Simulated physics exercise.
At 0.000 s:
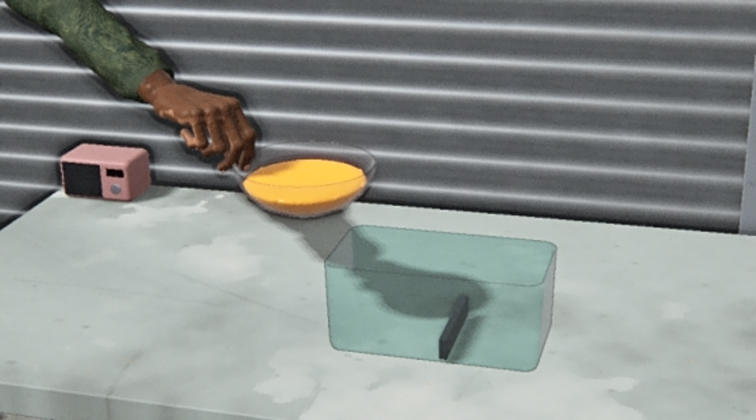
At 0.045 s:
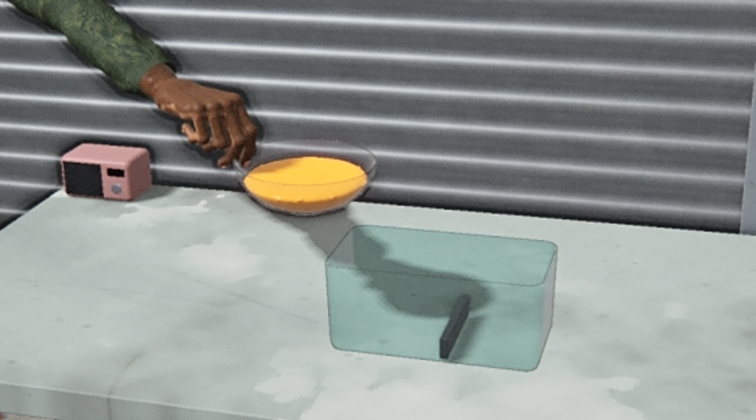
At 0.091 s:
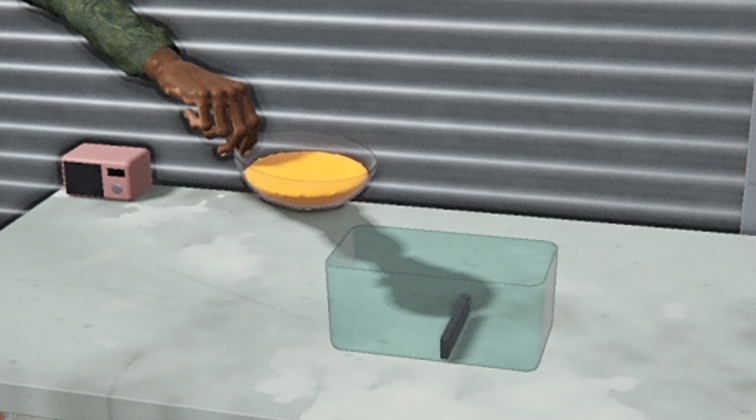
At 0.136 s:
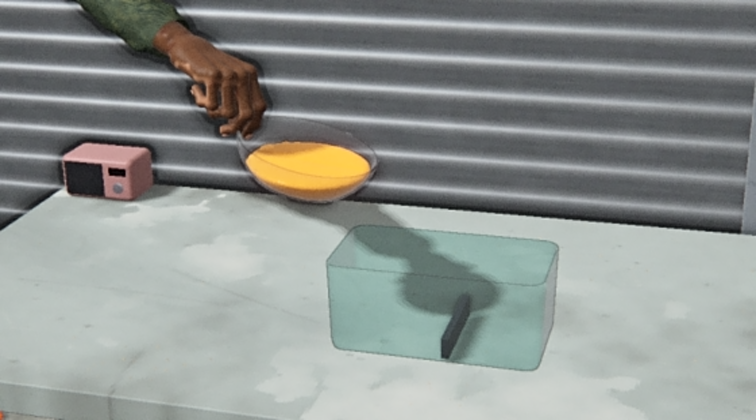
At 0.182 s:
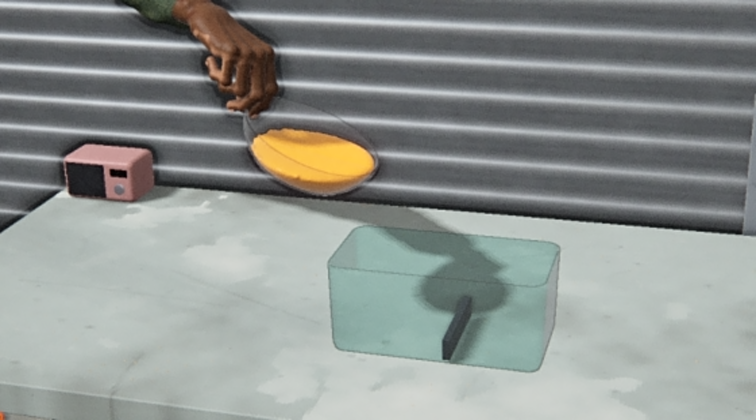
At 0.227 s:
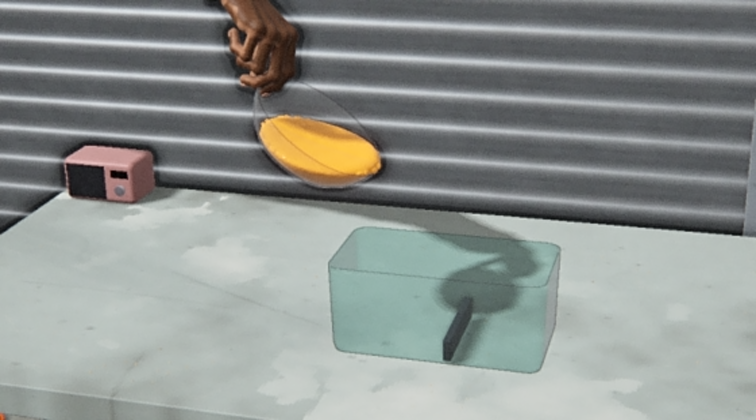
Above a pale tabletop, a hand steadily tilts a clear bowl of orange juice rightward.
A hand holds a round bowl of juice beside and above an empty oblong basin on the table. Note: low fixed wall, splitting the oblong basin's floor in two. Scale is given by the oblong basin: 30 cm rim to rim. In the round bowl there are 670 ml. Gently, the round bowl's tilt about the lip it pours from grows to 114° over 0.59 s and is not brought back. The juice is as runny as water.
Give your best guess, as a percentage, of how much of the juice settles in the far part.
I would say 51 per cent of it settles there.
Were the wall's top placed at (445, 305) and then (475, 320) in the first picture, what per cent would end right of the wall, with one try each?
60 per cent first, 35 per cent second.
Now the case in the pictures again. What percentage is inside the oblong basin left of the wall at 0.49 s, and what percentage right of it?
Around 16 on the left side and 0 on the right side.
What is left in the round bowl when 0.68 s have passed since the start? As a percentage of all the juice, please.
About 0 per cent.
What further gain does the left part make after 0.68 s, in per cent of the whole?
It comes to near 20 per cent.
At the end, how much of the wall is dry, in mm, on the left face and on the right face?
20 mm left, 12 mm right.
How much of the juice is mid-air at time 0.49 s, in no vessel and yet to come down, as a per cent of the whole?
Estimate: Some 80 % of the total.
After 0.49 s the tilt is 106° and 3 per cent is still to pour, 16 is left of the wall and 0 right of it.
After 0.68 s the tilt is 114° and 0 per cent is still to pour, 19 is left of the wall and 71 right of it.
After 0.87 s the tilt is 114° and 2 per cent is still to pour, 22 is left of the wall and 47 right of it.
After 1.09 s the tilt is 114° and 0 per cent is still to pour, 36 is left of the wall and 51 right of it.
In the end 39 per cent lies left of the wall, 51 right of it and 10 outside.
